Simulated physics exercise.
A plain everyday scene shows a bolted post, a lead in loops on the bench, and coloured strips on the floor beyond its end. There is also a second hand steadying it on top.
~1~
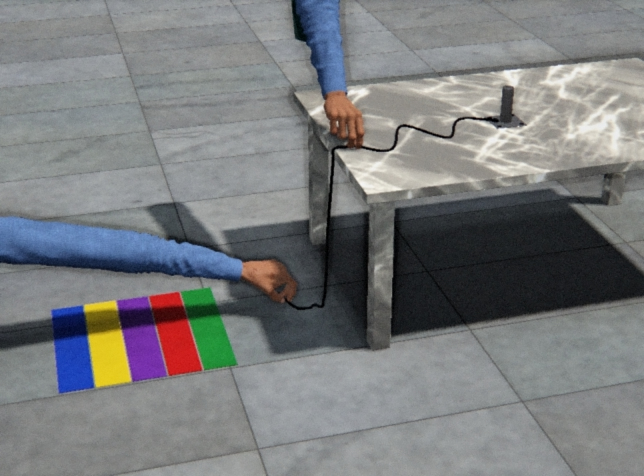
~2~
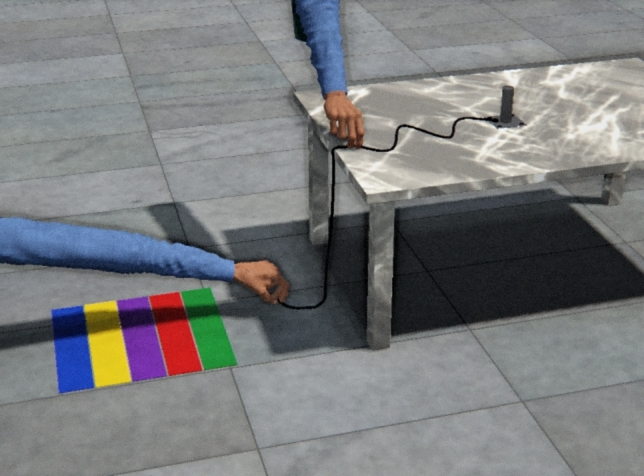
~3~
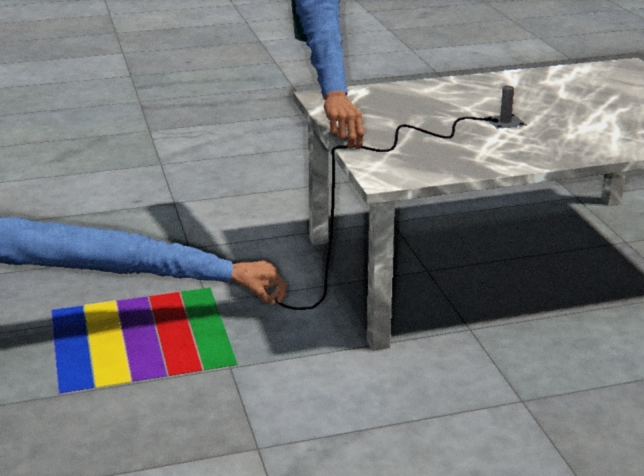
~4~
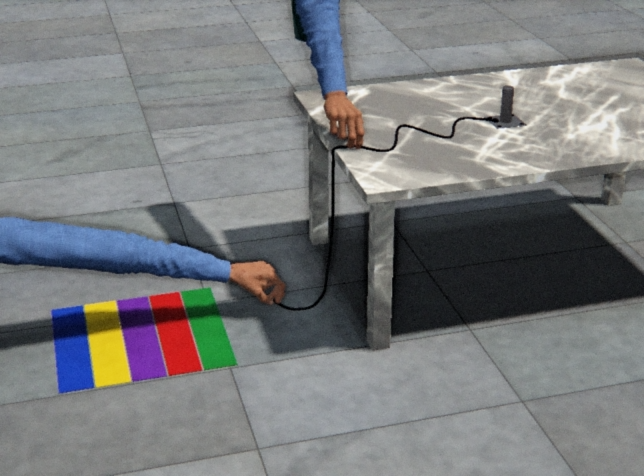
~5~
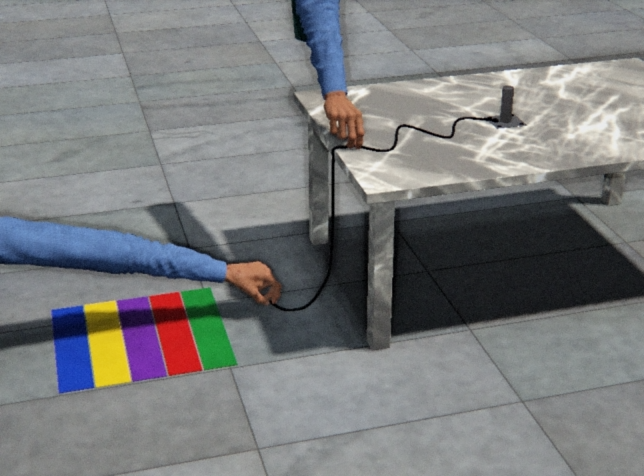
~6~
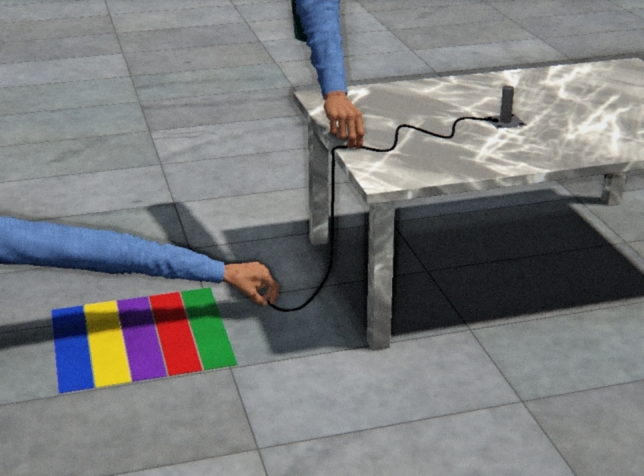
On a grey tiled floor, seen from above at an angle, a pale mottled bench stands at the right. A black lead winds from a small dark upright object across the benchtop, under a blue-sleeved hand at the edge, and down to another hand near blue, yellow, purple, red and green strips. The lower hand draws the lead's end slightly left, while the upper hand and camera stay still.
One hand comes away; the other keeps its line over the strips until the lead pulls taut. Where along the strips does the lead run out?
Over the blue strip.
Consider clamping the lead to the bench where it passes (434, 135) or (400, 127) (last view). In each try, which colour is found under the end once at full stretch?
For the first it's yellow, and for the second it's purple.
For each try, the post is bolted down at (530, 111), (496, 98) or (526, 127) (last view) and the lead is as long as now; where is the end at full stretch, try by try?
The first try gives (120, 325), the second (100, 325) and the third (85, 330).
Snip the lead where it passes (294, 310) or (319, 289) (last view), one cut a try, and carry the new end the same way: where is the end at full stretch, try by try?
In turn, (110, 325) for the first and (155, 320) for the second.
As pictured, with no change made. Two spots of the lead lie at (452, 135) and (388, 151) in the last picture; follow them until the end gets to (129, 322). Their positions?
(424, 133) and (323, 180), approximately.
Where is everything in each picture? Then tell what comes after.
In the first picture, end (286, 299); green (216, 352); red (182, 357); purple (146, 363); yellow (111, 368); blue (75, 374).
In the second picture, end (278, 300); lead through (463, 119) (428, 133) (396, 142) (338, 148) (332, 220) (326, 285).
In the third picture, end (276, 300).
In the fourth picture, end (274, 301); lead through (463, 119) (428, 133) (396, 142) (338, 148) (332, 220) (326, 285).
In the fifth picture, end (270, 301).
In the sixth picture, end (268, 301); lead through (463, 119) (428, 133) (396, 142) (338, 148) (333, 220) (323, 283).
Early on, end near (129, 322); over purple.
Midway, end near (91, 327); over yellow.
At the end of the slack, end near (70, 330); over blue. Over blue.
